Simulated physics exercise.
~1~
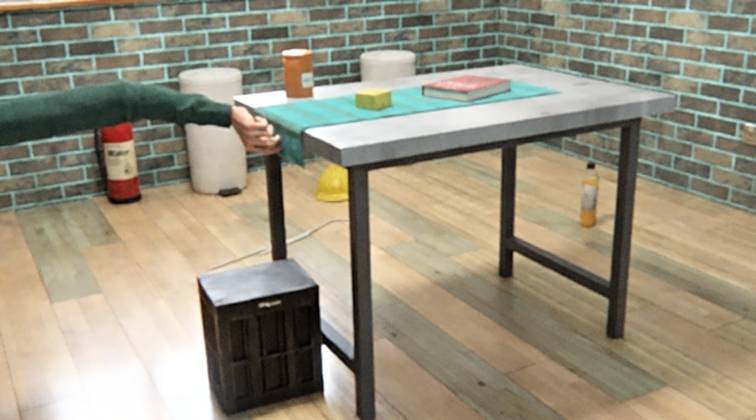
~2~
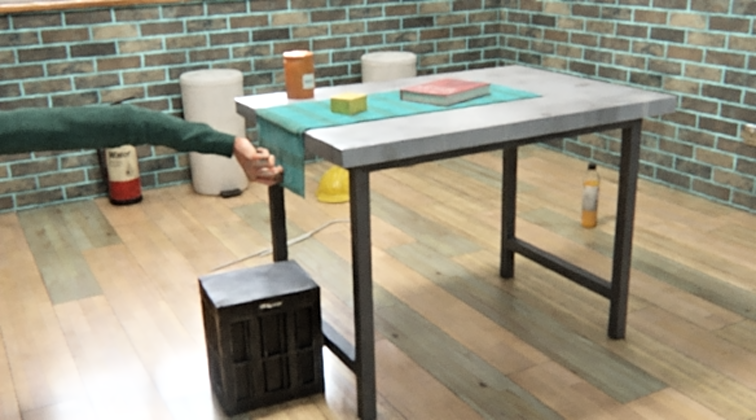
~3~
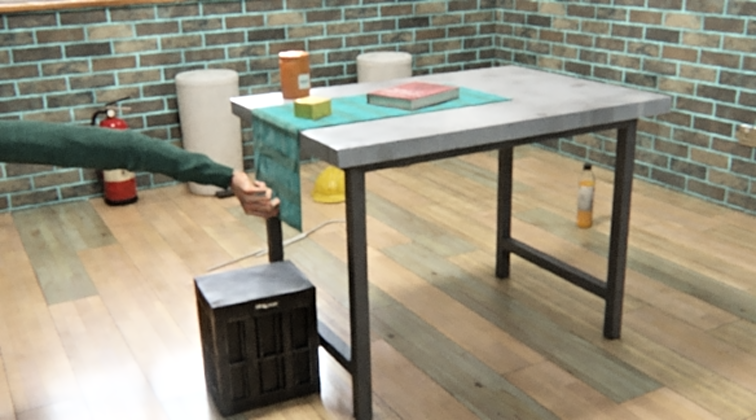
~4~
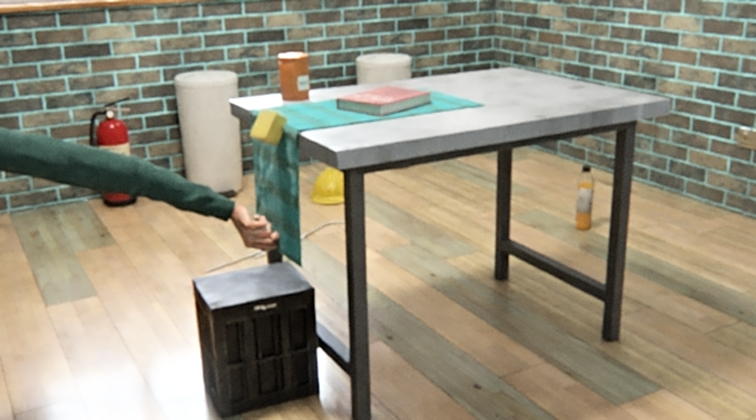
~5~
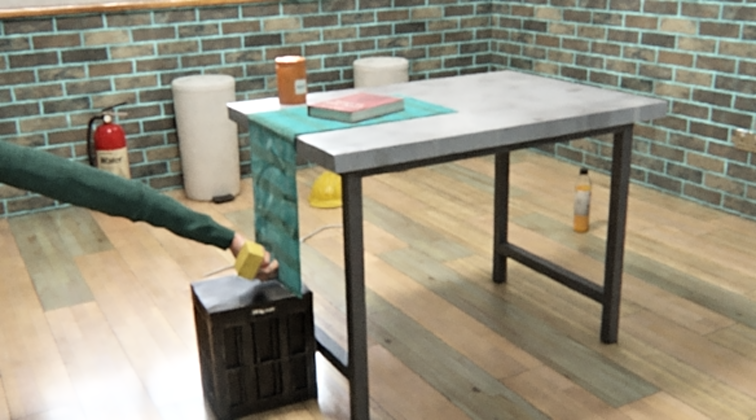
In a brick-walled room with a wooden floor, a green-sleeved arm slowly pulled a turquoise cloth down over a table's left end, carrying a red book and a yellow block leftward until the block tipped off beside the hand, while the orange jar stayed put.
